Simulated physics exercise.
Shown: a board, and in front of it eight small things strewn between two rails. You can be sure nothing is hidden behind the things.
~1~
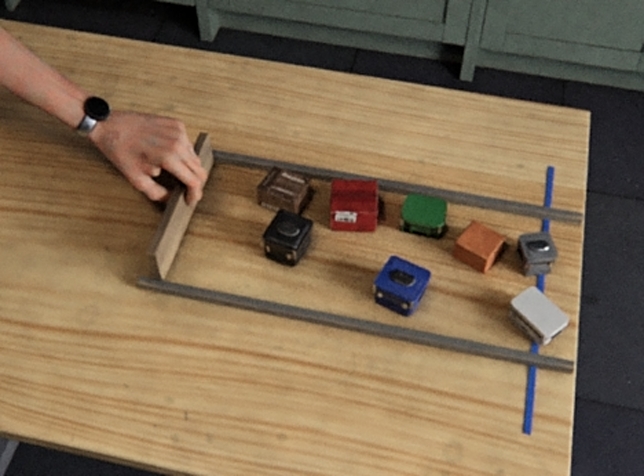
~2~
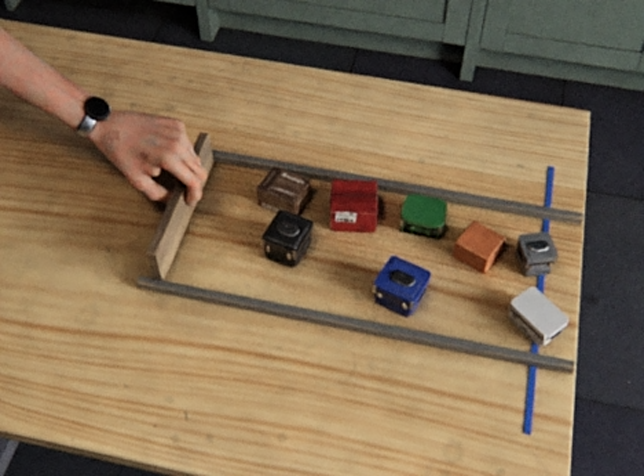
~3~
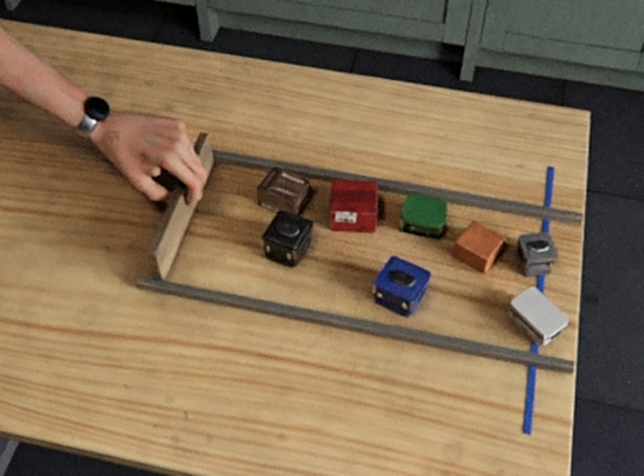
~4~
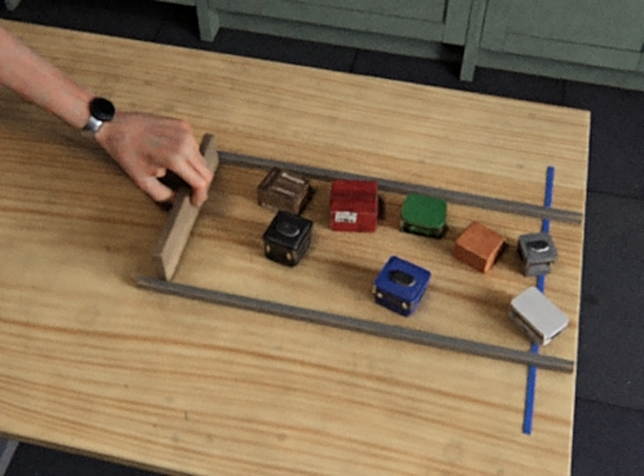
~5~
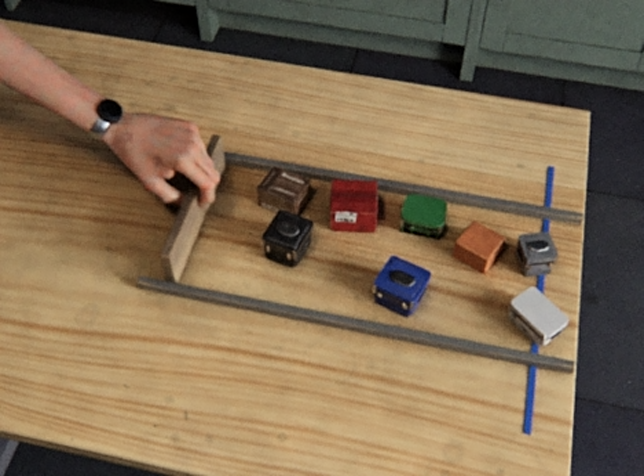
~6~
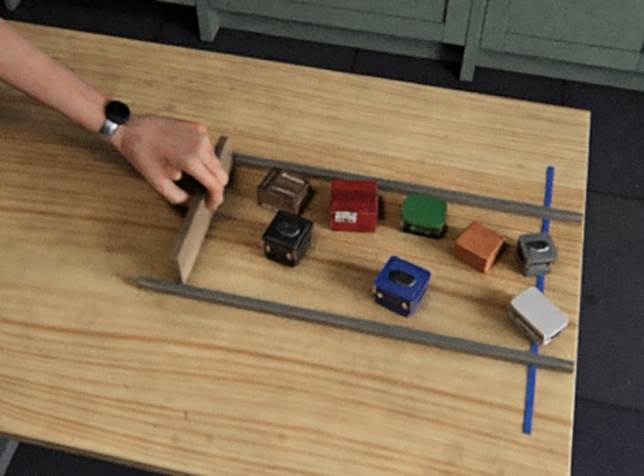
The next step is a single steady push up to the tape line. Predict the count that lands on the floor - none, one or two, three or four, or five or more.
Dropped off the end are no fewer than five.
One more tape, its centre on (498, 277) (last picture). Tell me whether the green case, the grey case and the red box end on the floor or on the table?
Outcome: The green case is gone; the grey case is gone; the red box is safe.
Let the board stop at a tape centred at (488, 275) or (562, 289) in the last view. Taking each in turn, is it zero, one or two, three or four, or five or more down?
One to two; five or more.
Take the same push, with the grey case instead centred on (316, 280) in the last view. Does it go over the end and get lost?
From there it stays put.
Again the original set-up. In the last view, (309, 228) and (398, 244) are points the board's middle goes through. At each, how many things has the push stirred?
Counting first: 4, next 7.
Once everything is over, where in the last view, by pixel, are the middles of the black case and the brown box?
Black case at (563, 287), brown box at (570, 238).
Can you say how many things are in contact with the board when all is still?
Count recorded: 3.
Soon after, none off yet; white case at rest near (537, 318); grey case at rest near (537, 255); orange block moved a little near (493, 252).
At rest, the number that fall off is five or more; fallen, red box, green case, orange block, grey case and white case.
